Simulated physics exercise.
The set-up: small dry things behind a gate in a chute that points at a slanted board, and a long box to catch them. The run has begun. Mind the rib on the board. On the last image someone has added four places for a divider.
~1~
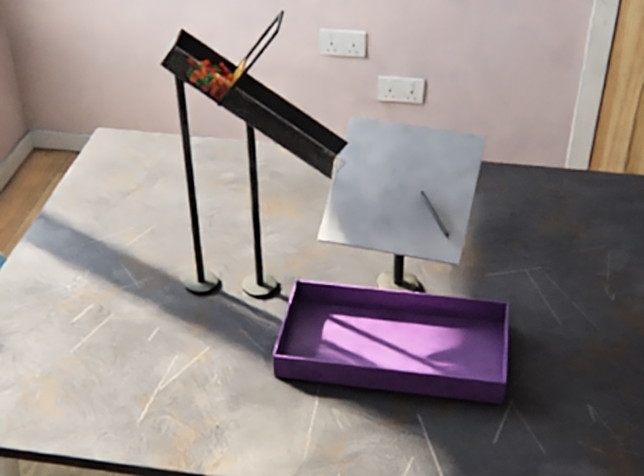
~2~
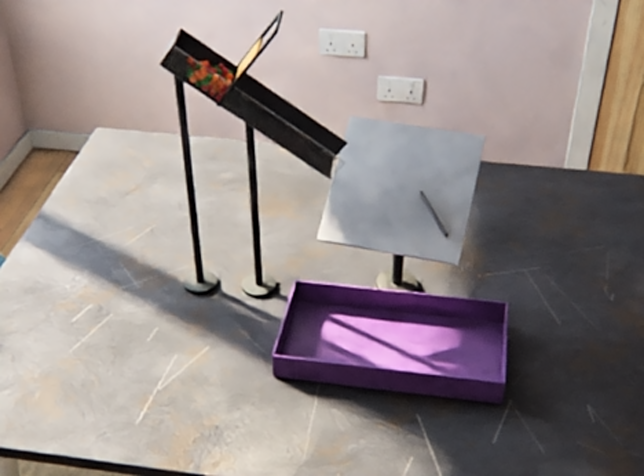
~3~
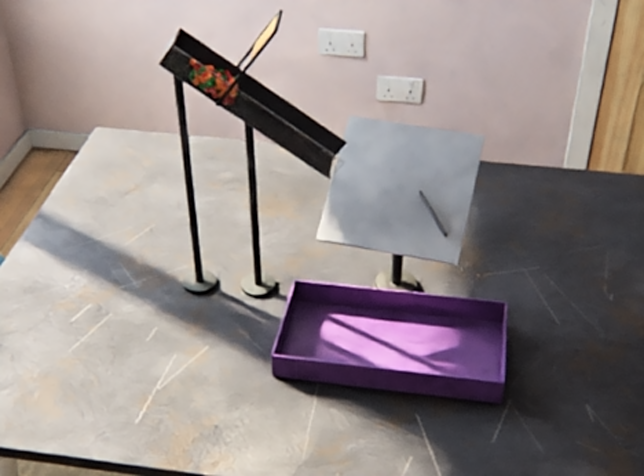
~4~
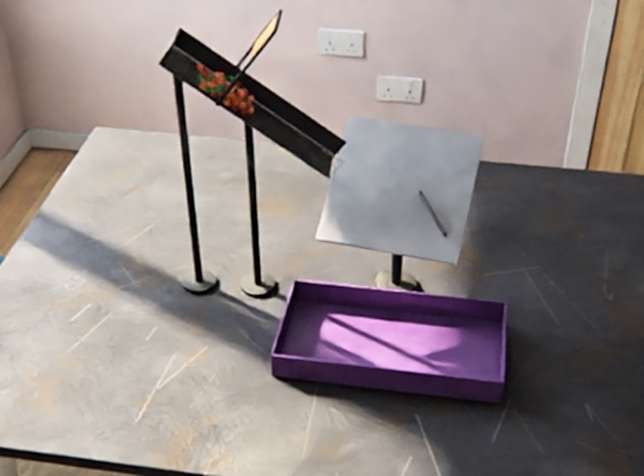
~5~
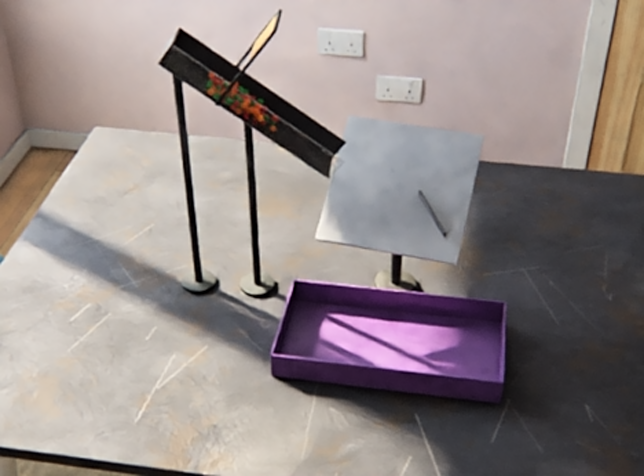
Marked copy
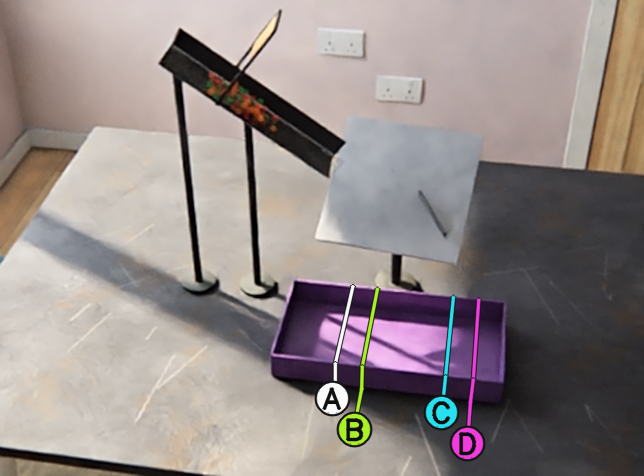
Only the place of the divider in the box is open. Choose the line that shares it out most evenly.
I would pick line C.
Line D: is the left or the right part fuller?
More lands on the left.
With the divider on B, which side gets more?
The right side.
On the marked copy, line A crosses the front rim at (335, 362); line B crosses the front rim at (362, 365); line C crosses the front rim at (445, 375); line D crosses the front rim at (473, 378).
For line A, of what is caught, a small share on the left of the divider, all but a few on the right.
For line B, of what is caught, a small share on the left of the divider, all but a few on the right.
For line C, of what is caught, close to half on the left of the divider, close to half on the right.
For line D, of what is caught, all but a few on the left of the divider, a small share on the right.
